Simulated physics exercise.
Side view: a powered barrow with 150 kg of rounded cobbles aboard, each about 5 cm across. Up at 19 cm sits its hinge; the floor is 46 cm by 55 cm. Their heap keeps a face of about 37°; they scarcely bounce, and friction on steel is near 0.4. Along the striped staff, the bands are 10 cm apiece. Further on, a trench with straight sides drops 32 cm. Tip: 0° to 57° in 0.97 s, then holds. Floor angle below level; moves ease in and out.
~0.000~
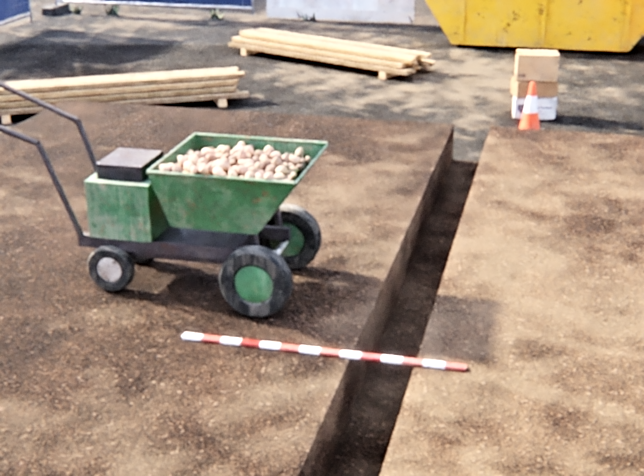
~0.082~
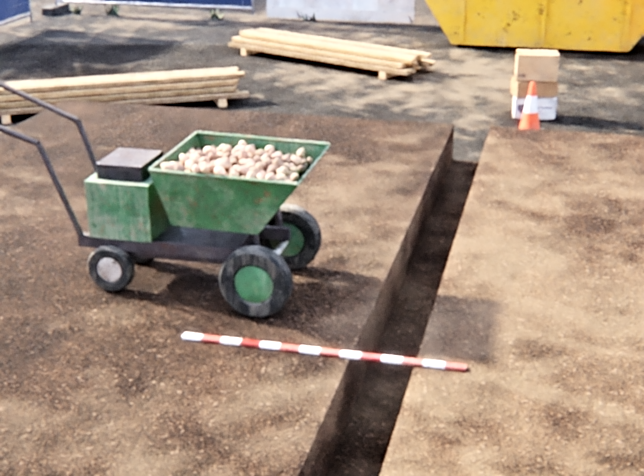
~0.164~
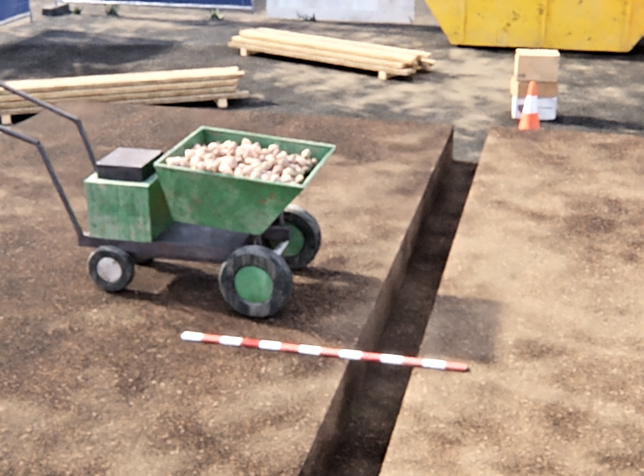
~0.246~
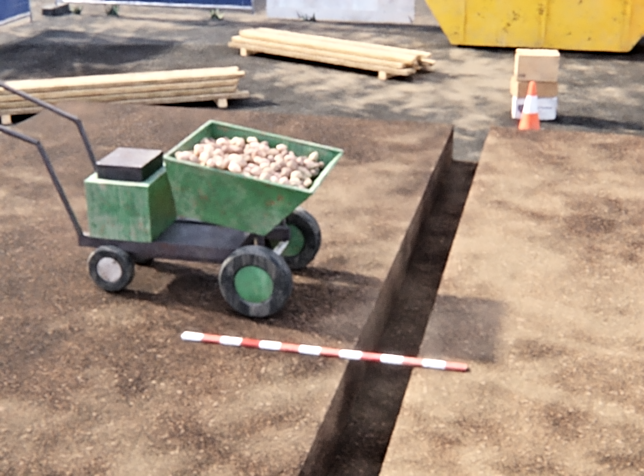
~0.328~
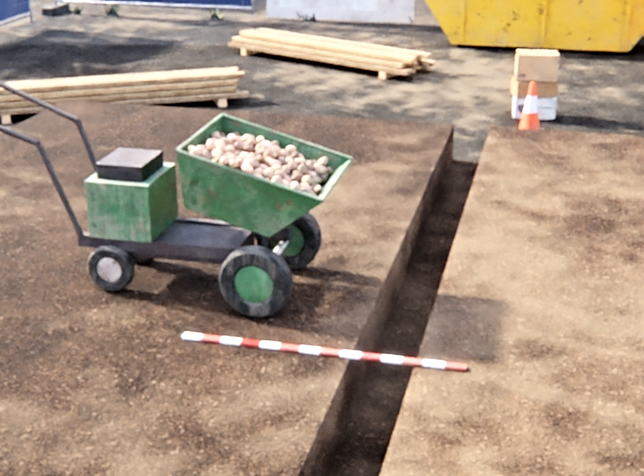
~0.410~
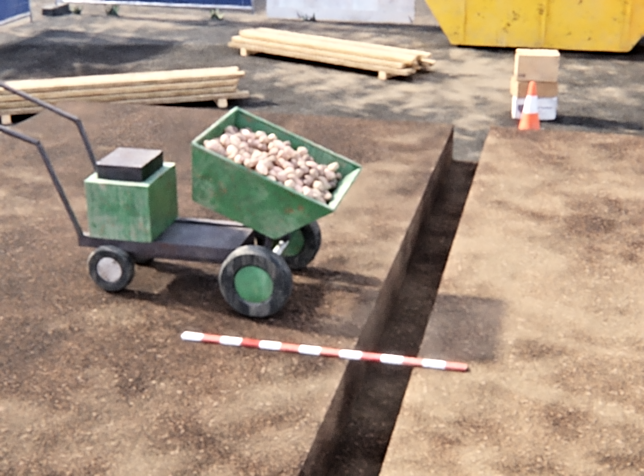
Green tray of rounded cobbles on a powered barrow tilting forward to the right, slowly then more steeply, beside a straight-sided trench.
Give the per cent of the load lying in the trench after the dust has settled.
Close to 46 in every hundred.
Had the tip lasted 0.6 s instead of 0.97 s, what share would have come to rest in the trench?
With that change, it comes to around 35 per cent.
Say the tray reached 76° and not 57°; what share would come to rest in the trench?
About 85 per cent would end up in the trench.
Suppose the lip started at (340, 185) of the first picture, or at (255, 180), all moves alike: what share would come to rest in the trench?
Near 15 and near 40 percent.
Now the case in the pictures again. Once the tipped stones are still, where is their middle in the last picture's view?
The middle should be near (408, 349).
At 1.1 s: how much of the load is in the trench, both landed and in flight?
Some 10 per cent.
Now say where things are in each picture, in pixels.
Lip at (295, 184), floor tilted 0°, highest stones at (252, 157), in the first frame.
The tray is at 1°, its lip at (297, 185); the top of the load is at (244, 156); the stones move at 0.2 m/s on average, in the second frame.
The tray is at 4°, its lip at (303, 188); the top of the load is at (228, 152); the stones move at 0.4 m/s on average, in the third frame.
The tray is at 9°, its lip at (312, 193); the top of the load is at (224, 147); the stones move at 0.6 m/s on average, in the fourth frame.
The tray is at 15°, its lip at (323, 201); the top of the load is at (224, 141); the stones move at 0.7 m/s on average, in the fifth frame.
The tray is at 22°, its lip at (334, 211); the top of the load is at (234, 136); the stones move at 0.7 m/s on average, in the sixth frame.
After 0.7 s the floor is at 48°; 100 % in the tray; the foremost stones are at (361, 235).
After 1.1 s the floor is at 57°; 89 % in the tray, 10 % in the trench, 1 % past the trench; the foremost stones are at (427, 310).
After 1.4 s the floor is at 57°; 69 % in the tray, 23 % in the trench, 8 % past the trench; the foremost stones are at (495, 324).
After 3.4 s the floor is at 57°; 46 % in the tray, 46 % in the trench, 8 % past the trench; the foremost stones are at (553, 321).
